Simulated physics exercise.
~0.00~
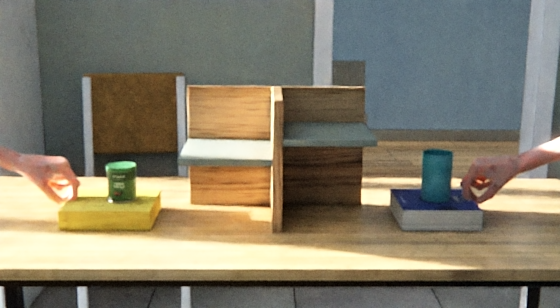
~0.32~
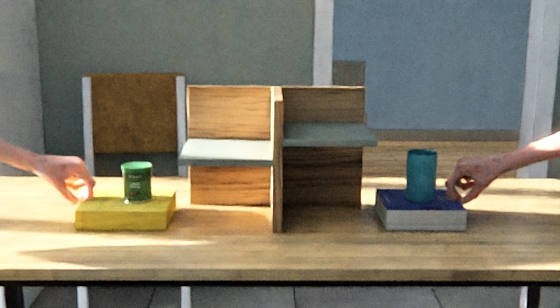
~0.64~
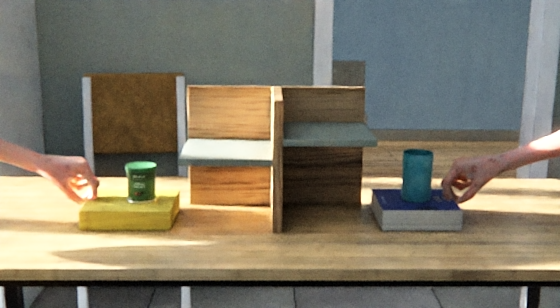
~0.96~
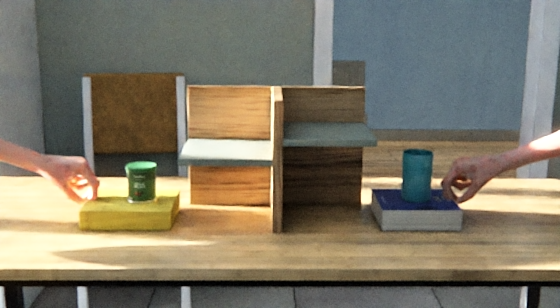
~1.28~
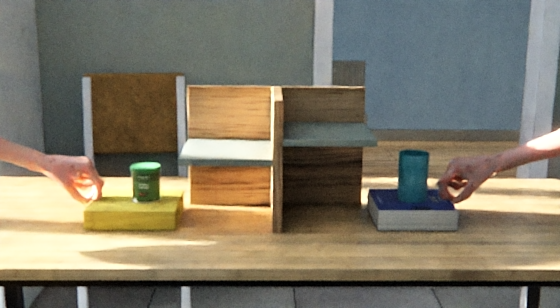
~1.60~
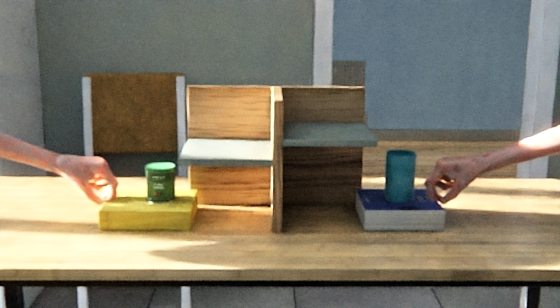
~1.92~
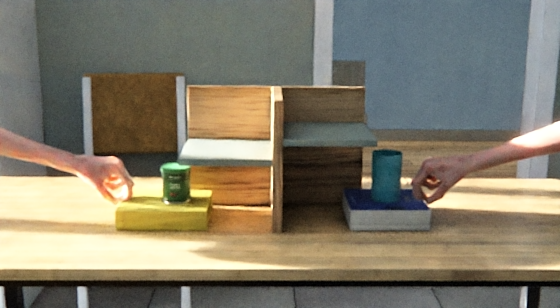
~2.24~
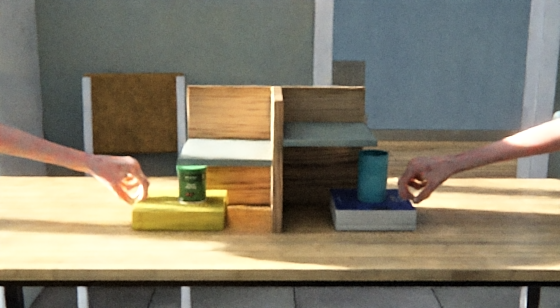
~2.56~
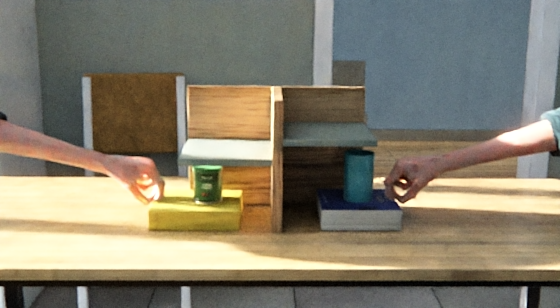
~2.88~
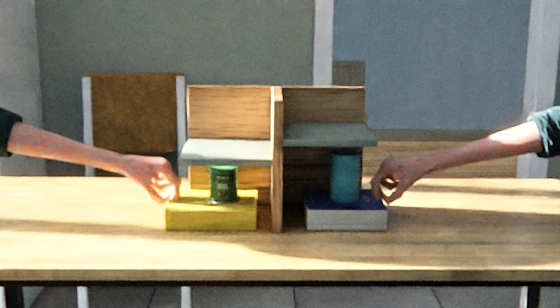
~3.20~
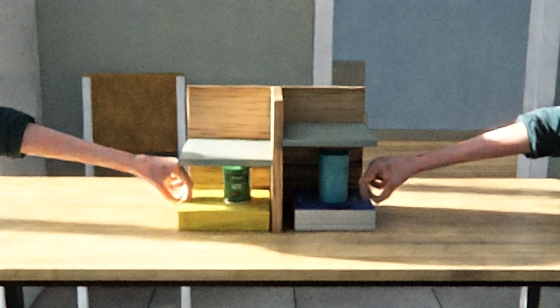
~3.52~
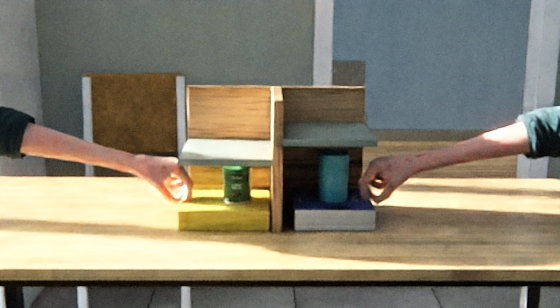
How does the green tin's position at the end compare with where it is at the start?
At the start the green tin is out in the open toward the left side of the table, well away from the stand. By the end it is farther right, underneath the stand's left shelf and close to the central divider.
